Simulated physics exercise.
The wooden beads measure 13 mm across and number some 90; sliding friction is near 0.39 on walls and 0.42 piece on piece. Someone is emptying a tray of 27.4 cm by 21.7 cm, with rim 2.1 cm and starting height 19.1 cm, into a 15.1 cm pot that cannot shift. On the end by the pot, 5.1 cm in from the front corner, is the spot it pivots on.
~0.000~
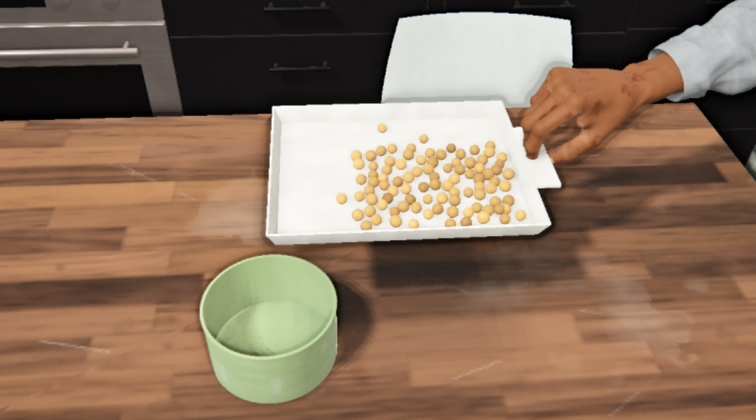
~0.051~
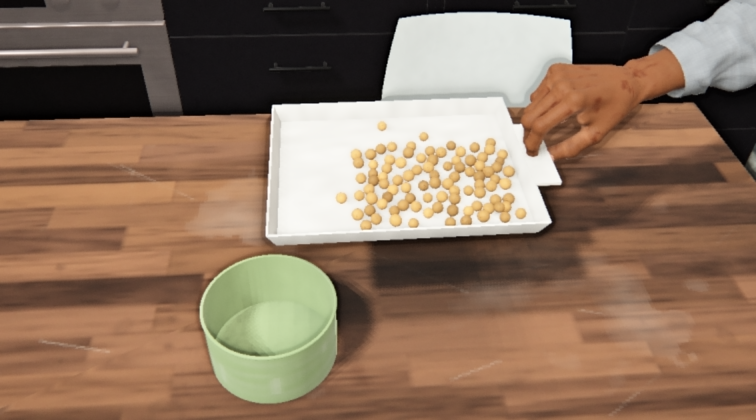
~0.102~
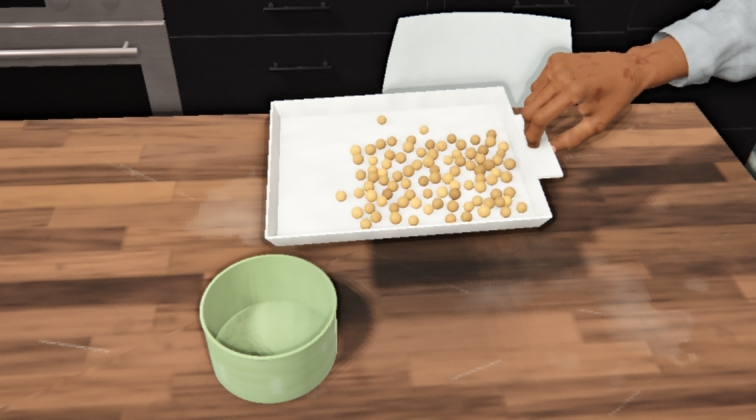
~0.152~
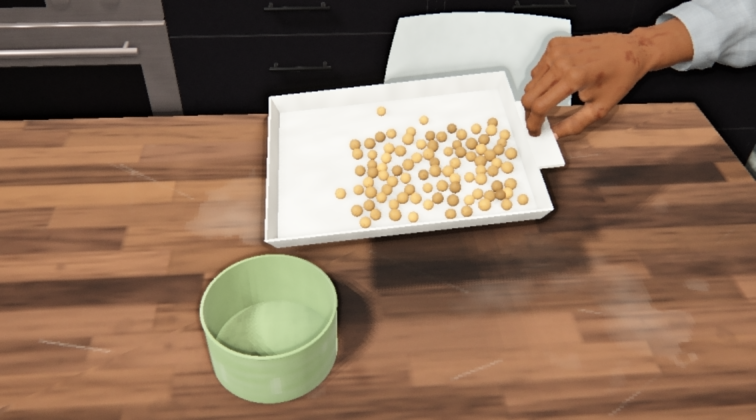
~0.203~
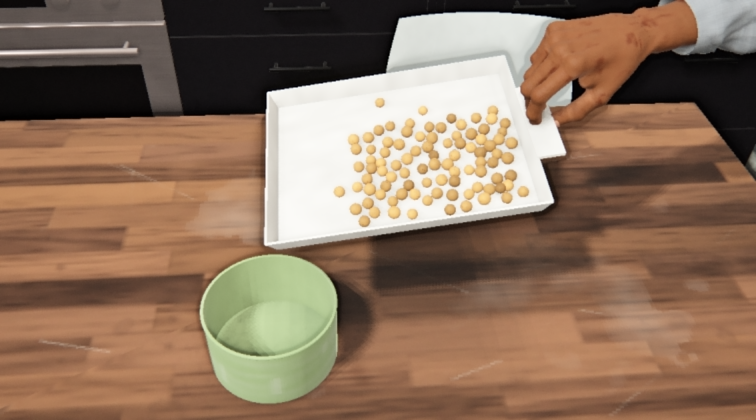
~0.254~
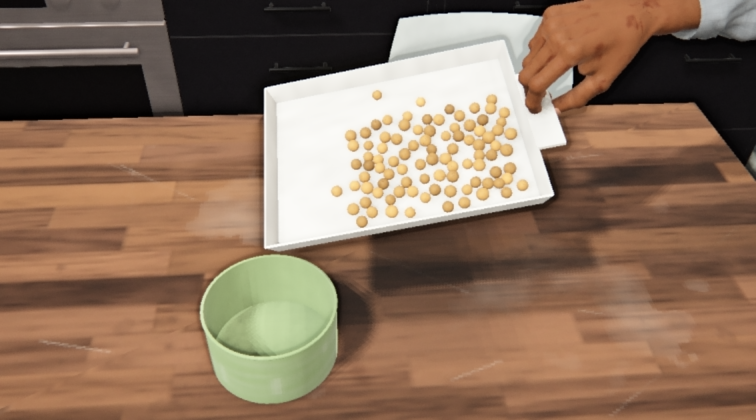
A hand in a pale blue sleeve grips the right-hand end of a white tray above a striped wooden counter, seen from a fixed view above, with dark cabinets and an oven behind. Tan wooden beads lie scattered in the tray, a pale green pot stands at lower left, and a white chair sits beyond. The hand raises the tray's right end, steepening its slope leftward, while the beads barely shift within it.
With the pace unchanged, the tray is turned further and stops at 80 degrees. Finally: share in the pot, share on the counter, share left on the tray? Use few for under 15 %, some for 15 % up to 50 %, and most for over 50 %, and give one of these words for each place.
Pot: Most, counter: Few, tray: Few.
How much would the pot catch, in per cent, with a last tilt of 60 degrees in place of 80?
In that case some 70 per cent.
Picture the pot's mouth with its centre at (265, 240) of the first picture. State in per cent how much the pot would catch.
Estimate: ~ 0 %.
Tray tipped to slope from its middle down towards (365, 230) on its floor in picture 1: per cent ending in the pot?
I'd estimate about 65 %.
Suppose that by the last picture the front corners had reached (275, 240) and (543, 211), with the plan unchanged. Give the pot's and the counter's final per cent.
Pot 65; counter 35.
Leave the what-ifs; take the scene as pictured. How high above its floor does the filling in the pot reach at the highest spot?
Roughly 3.0 cm up.
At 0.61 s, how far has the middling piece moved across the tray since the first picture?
11 cm.
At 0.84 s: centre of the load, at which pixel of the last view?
Estimated centre of load: Around (285, 244).
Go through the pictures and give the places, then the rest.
In the first picture, tray tilt 0 degrees, front corners at (275, 230) and (541, 219); middle of the pieces at (435, 184); pot at (269, 303).
In the second picture, tray tilt 1 degrees, front corners at (275, 230) and (541, 217); middle of the pieces at (435, 183).
In the third picture, tray tilt 4 degrees, front corners at (274, 232) and (542, 212), lowest corner left front; middle of the pieces at (435, 178).
In the fourth picture, tray tilt 8 degrees, front corners at (274, 234) and (543, 204), lowest corner left front; middle of the pieces at (435, 171).
In the fifth picture, tray tilt 12 degrees, front corners at (273, 237) and (543, 197), lowest corner left front; middle of the pieces at (435, 164).
In the sixth picture, tray tilt 17 degrees, front corners at (273, 240) and (543, 190), lowest corner left front; middle of the pieces at (432, 159); pot at (269, 303). The tray's pace is about 85 degrees a second.
After 0.61 s, tilt 48 degrees; the tray holds 100 %, the pot 0 %.
After 0.84 s, tilt 68 degrees; the tray holds 75 %, the pot 15 %.
After 1.19 s, tilt 80 degrees; the tray holds 10 %, the pot 80 %.
At rest (2.2 s), pot 95 %, counter 5 %, tray 0 %.
